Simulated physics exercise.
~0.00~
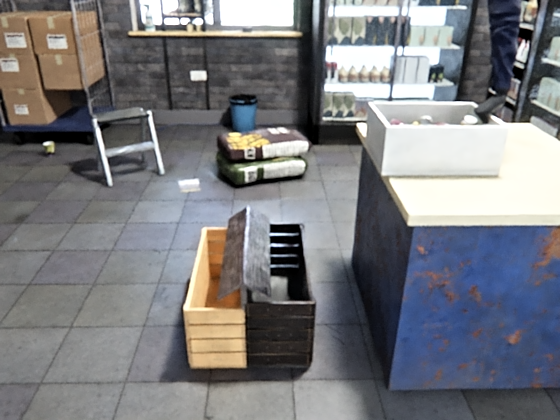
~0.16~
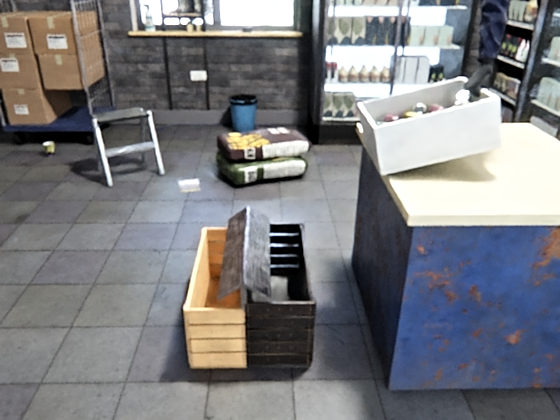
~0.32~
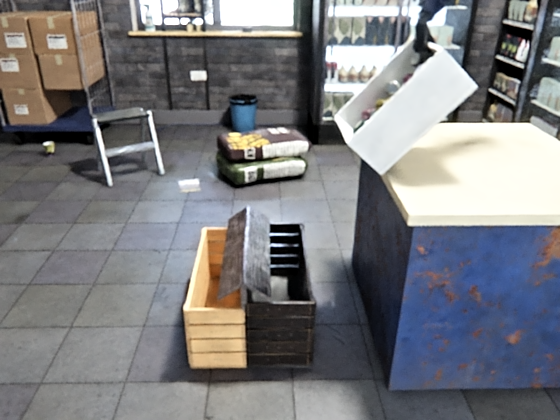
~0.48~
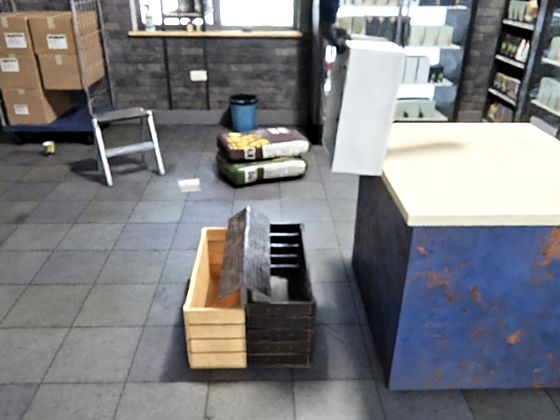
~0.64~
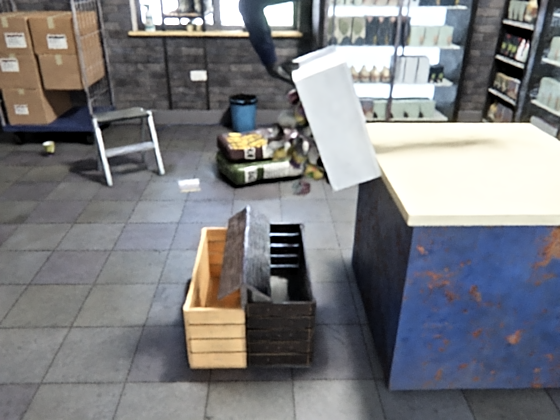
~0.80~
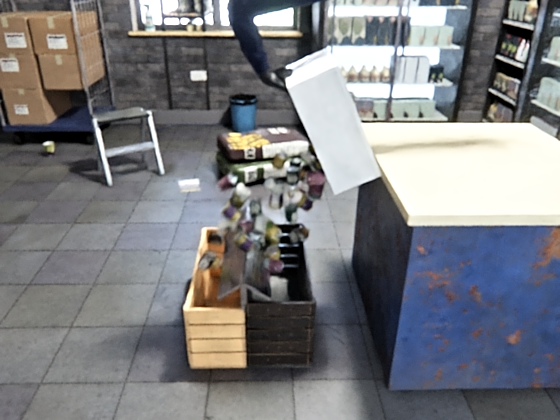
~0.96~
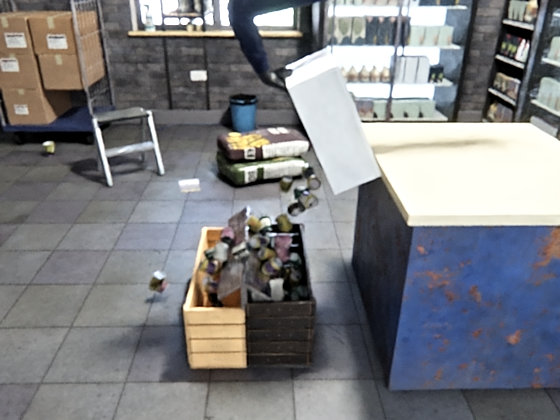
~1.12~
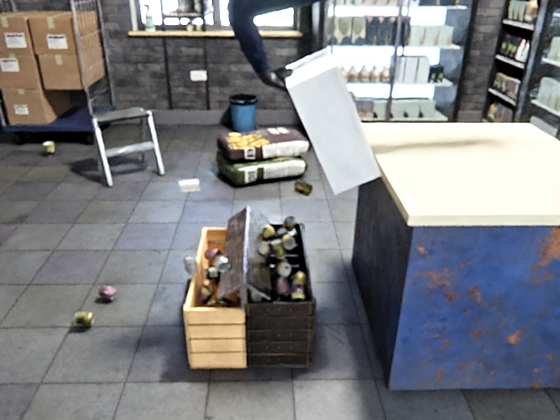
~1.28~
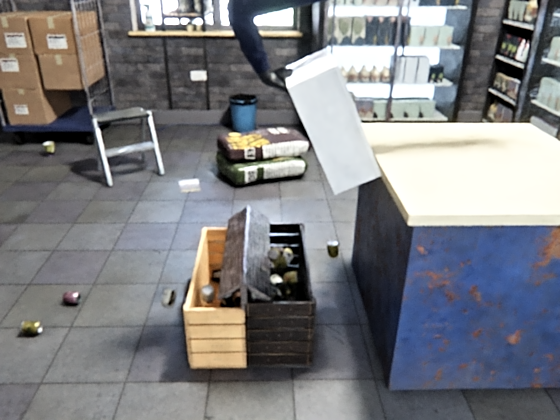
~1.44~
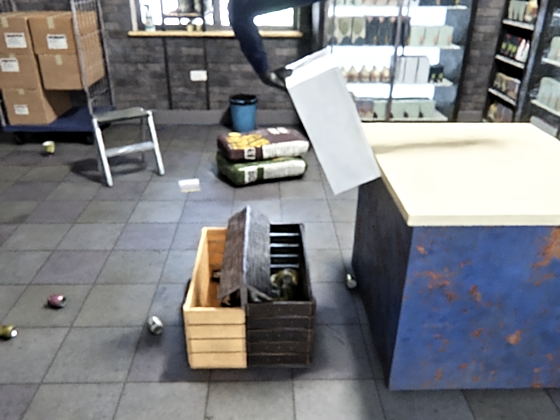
White crate tipping off a blue bench and spilling small cans into black and wooden boxes, a few rolling across the floor.
